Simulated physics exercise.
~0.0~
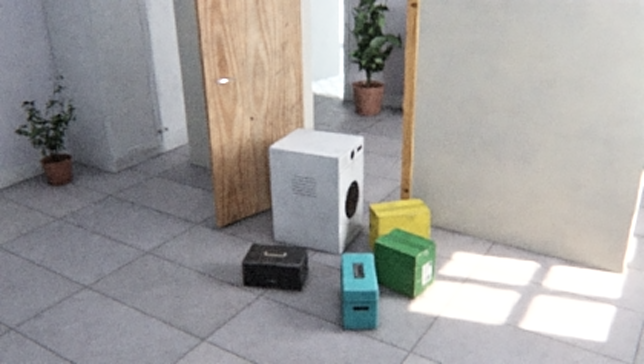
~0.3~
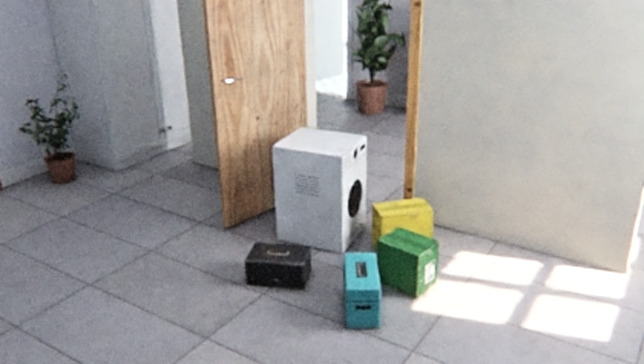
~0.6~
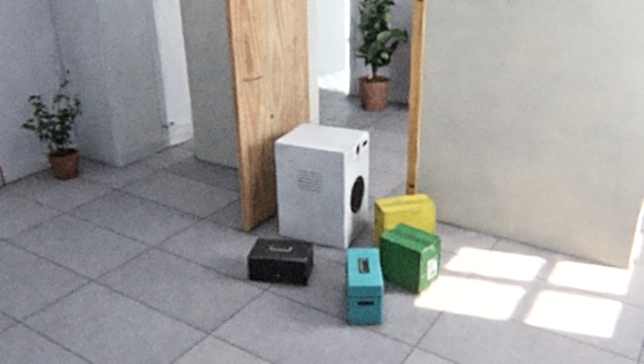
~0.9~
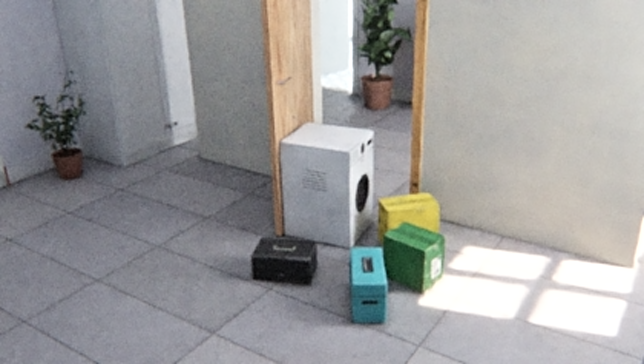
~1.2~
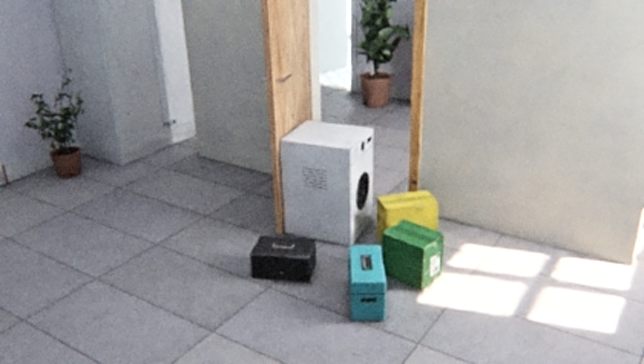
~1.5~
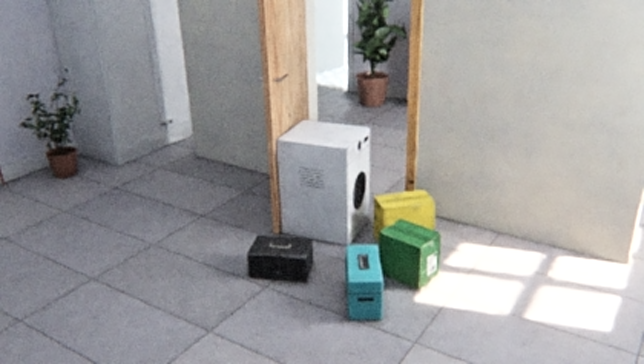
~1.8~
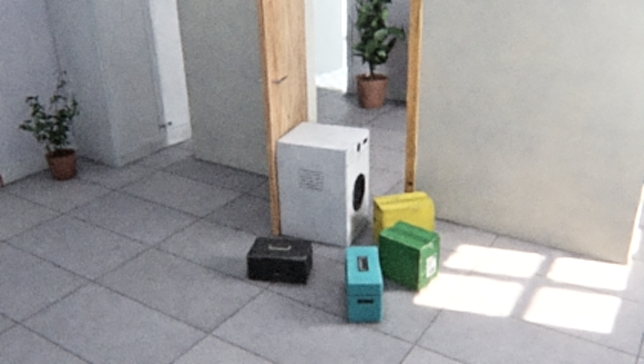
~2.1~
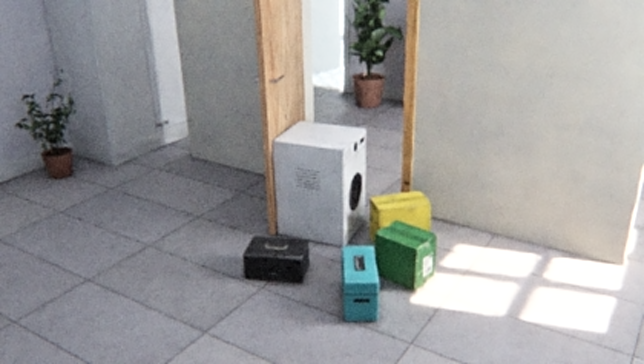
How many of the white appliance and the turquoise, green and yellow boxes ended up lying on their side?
None of them did. The white appliance and the turquoise, green and yellow boxes were all still upright at the end.
